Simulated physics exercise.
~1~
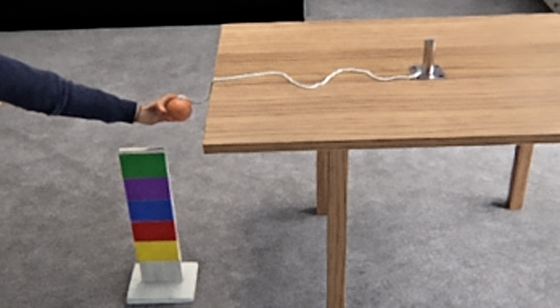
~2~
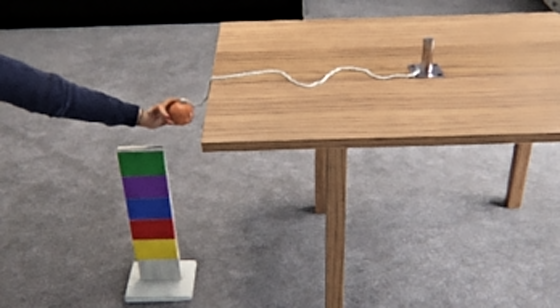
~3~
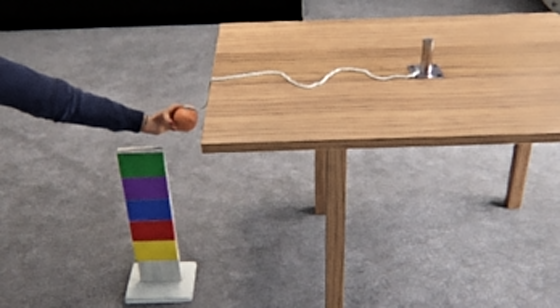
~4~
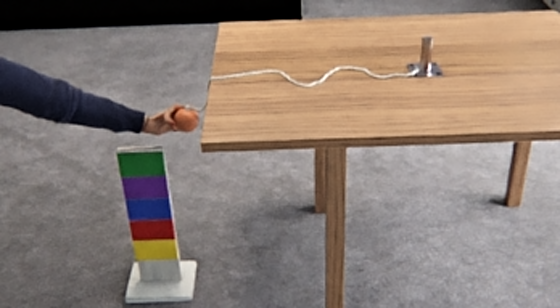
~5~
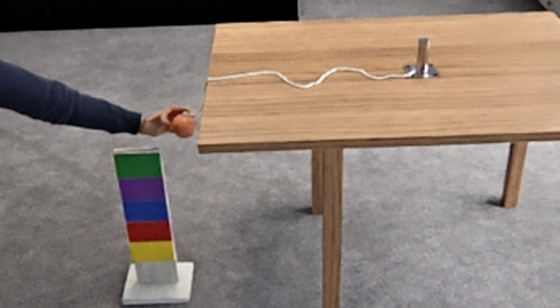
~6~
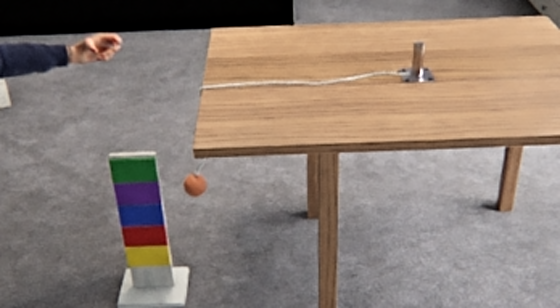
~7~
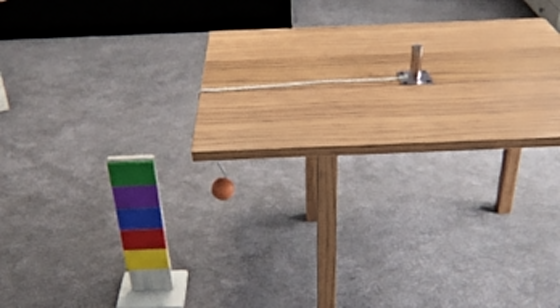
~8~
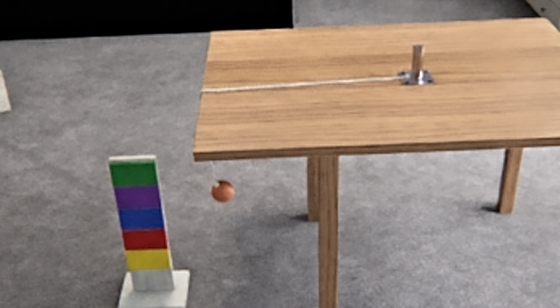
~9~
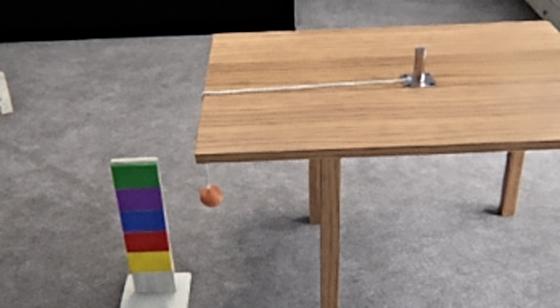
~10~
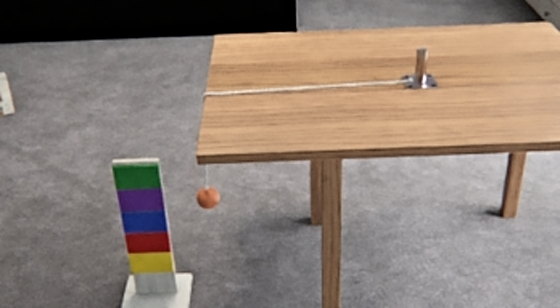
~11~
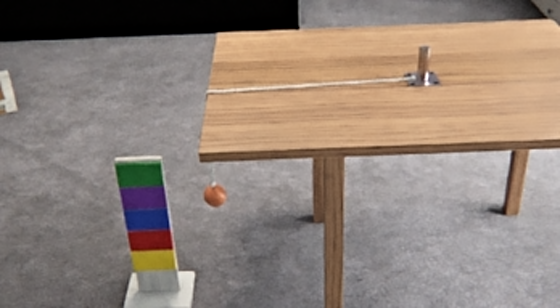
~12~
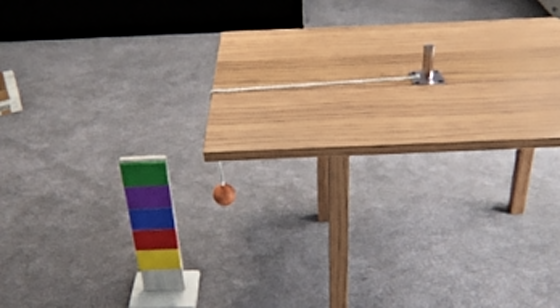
An orange ball-like object on a pale cord is held by a hand just off the left end of a wooden table, seen from slightly above in a grey-carpeted room. The cord winds loosely across the tabletop to a small metal post, and a stand below shows green, purple, blue, red and yellow bands from top to bottom. The hand lets go and draws back to the left. The orange object drops below the table edge, pulling the cord straight. It swings a little right, then left, and ends hanging level with the purple band, still swaying slightly.
